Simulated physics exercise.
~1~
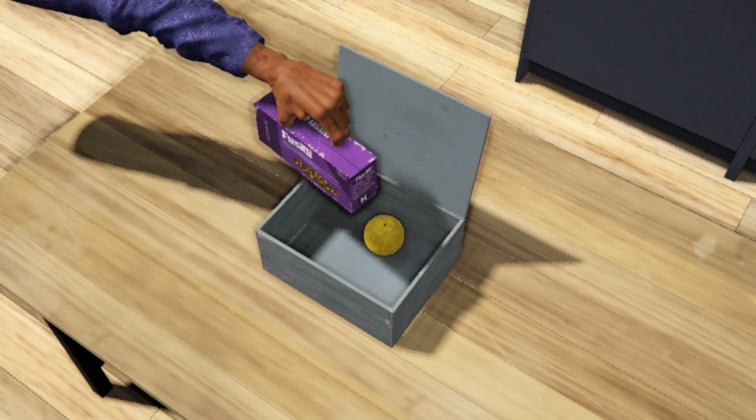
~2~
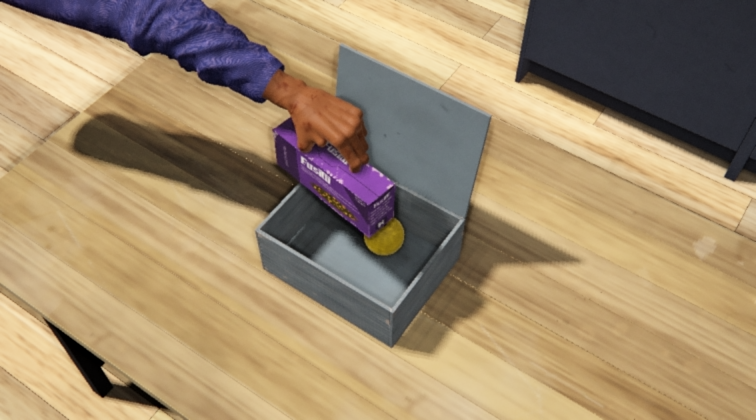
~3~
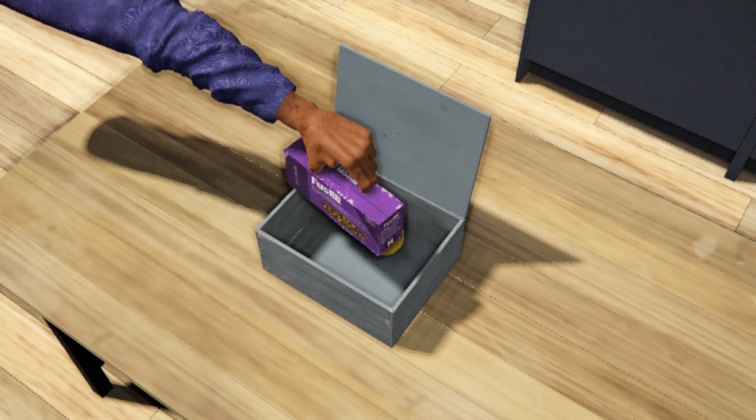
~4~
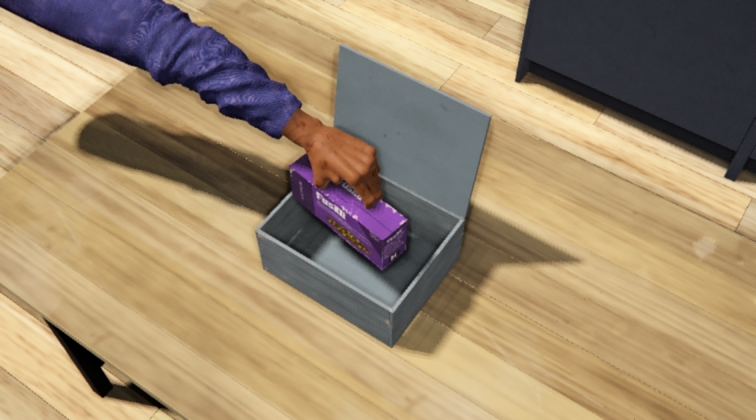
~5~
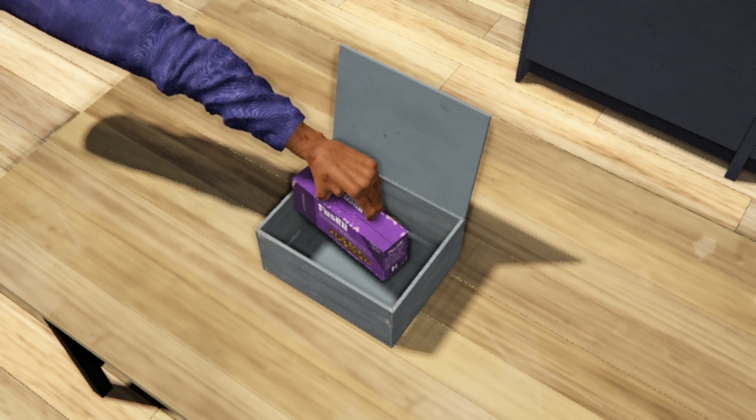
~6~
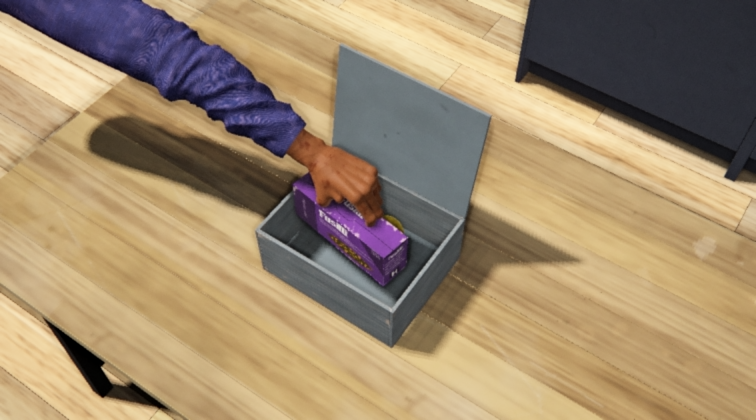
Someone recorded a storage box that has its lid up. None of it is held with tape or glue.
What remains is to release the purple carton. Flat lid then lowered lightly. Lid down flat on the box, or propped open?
Lid unobstructed.
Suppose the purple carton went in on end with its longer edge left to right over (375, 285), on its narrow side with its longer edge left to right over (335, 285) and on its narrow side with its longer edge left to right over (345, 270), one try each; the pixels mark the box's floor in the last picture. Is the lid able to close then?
On the first attempt the lid can't come down, on the second it drops into place, and on the third it drops into place.
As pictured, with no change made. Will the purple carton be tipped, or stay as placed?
Looking at the last picture, the purple carton is left as set.
Then, 1.10 s on from there, lid starting down; purple carton shifted a little near (351, 250).
Then, 1.80 s on from there, lid 45° above the rim; purple carton shifted a little near (351, 250).
Then, 2.40 s on from there, lid shut; purple carton shifted a little near (351, 250).
In the end, lid shut; moved from the start, purple carton; yellow apple unmoved. At the end, from the last picture's camera, purple carton near (351, 250).
